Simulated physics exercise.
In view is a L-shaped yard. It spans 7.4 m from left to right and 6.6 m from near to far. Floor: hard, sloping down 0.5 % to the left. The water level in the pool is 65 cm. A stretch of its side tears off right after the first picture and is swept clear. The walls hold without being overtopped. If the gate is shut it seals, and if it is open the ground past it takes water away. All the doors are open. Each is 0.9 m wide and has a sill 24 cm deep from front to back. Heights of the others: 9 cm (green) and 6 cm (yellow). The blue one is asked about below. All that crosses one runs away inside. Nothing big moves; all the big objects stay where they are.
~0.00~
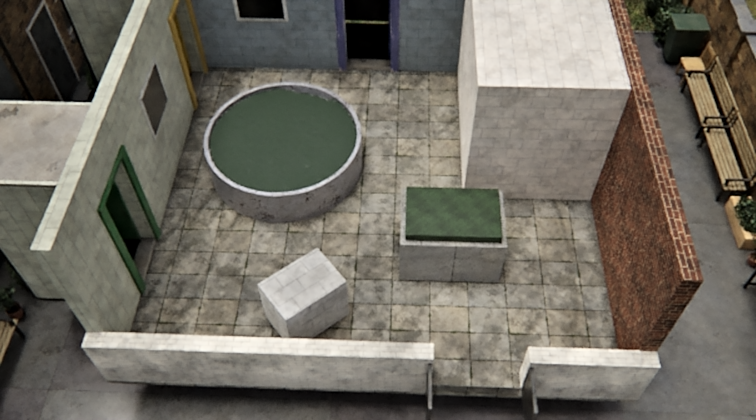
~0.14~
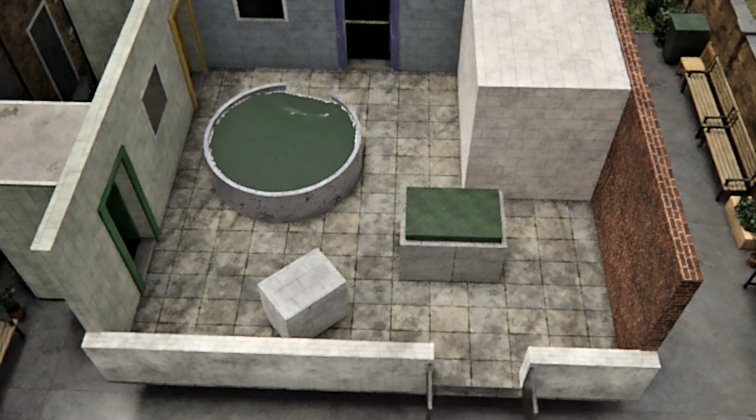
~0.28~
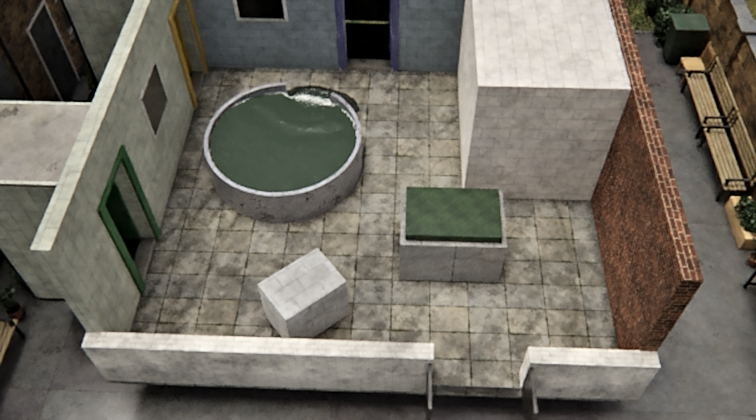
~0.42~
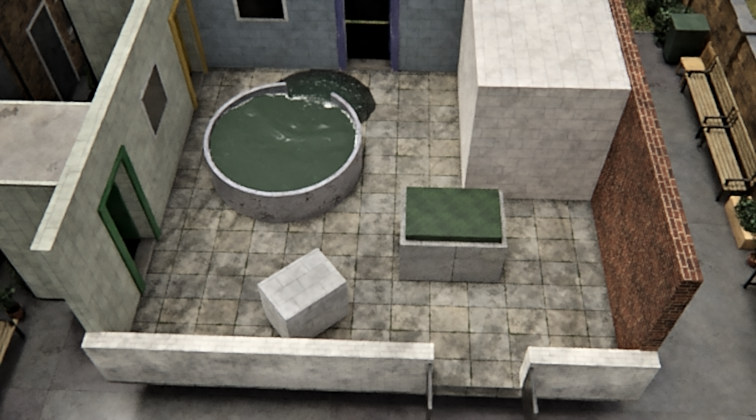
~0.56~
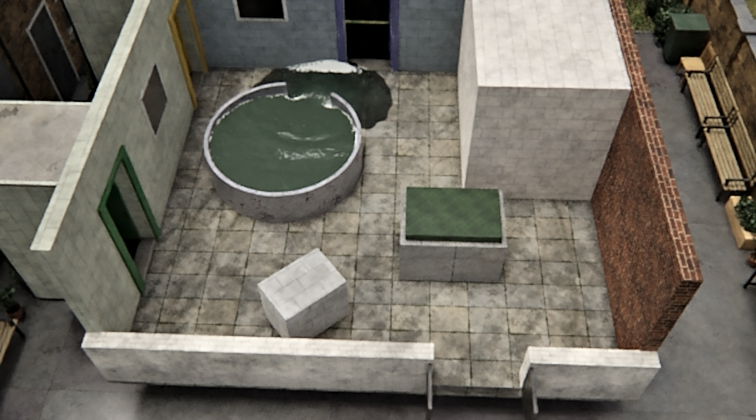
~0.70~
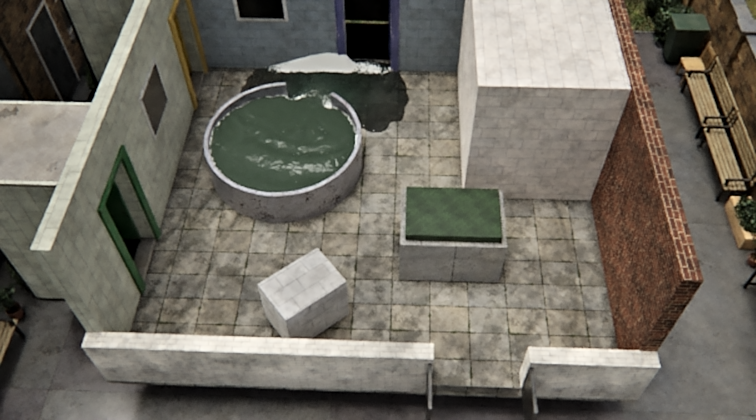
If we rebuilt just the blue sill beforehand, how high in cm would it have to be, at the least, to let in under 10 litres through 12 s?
I would say 30 cm at minimum.
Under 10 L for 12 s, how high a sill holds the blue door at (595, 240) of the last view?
Roughly 8.0 cm.
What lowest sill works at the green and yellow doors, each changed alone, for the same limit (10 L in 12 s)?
Some 8.5 cm for green, some 23 cm for yellow.
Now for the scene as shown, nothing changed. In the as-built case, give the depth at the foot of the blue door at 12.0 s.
About 9.0 centimetres.
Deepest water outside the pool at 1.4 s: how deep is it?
It gets to close to 44 centimetres there.
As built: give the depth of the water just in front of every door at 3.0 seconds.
Green 0, yellow 21, blue 22 cm.
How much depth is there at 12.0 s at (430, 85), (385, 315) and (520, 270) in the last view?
10, 4 and 1 cm, respectively.
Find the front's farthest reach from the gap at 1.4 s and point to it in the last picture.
Around pixel (452, 75).
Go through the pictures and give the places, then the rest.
Still water, 65 cm deep, in the pool at (283, 138); the blue door at (368, 30) is dry, in the first frame.
The gap is on the far side, the front 0.3 m out at a hidden place; the back of the pool holds 65 cm, in the second frame.
The front is at (317, 88), 0.7 m from the gap on the far side; 0.8 m2 of floor is wet, 65 cm left at the back, in the third frame.
The gap is on the far side, the front 1.3 m out at (328, 73); the back of the pool holds 65 cm, in the fourth frame.
The front is at (369, 71), 1.6 m from the gap on the far side; 2.9 m2 of floor is wet, 65 cm left at the back, in the fifth frame.
The gap is on the far side, the front 1.9 m out at (393, 72); the back of the pool holds 65 cm; water is at the blue door at (368, 30), in the sixth frame.
After 1.4 s water covers 15 % of the floor, deepest (44 cm) near (320, 72); 26 cm at the blue door, 46 litres in over its 9 cm sill.
After 3.0 s water covers 35 % of the floor, deepest (34 cm) near (452, 81); 22 cm at the blue door, 197 litres in over its 9 cm sill.
After 12.0 s water covers 95 % of the floor, deepest (12 cm) near (320, 72); 9 cm at the blue door, 371 litres in over its 9 cm sill.
At the blue door as built, the water arrived by 0.6 s and peaked near 27 cm at 1.6 s.
With a sill of 26.5 cm, 25 litres would have come in within the 12 s; with 35.5 cm, 1 litre. So under 10 litres takes about 30 cm.
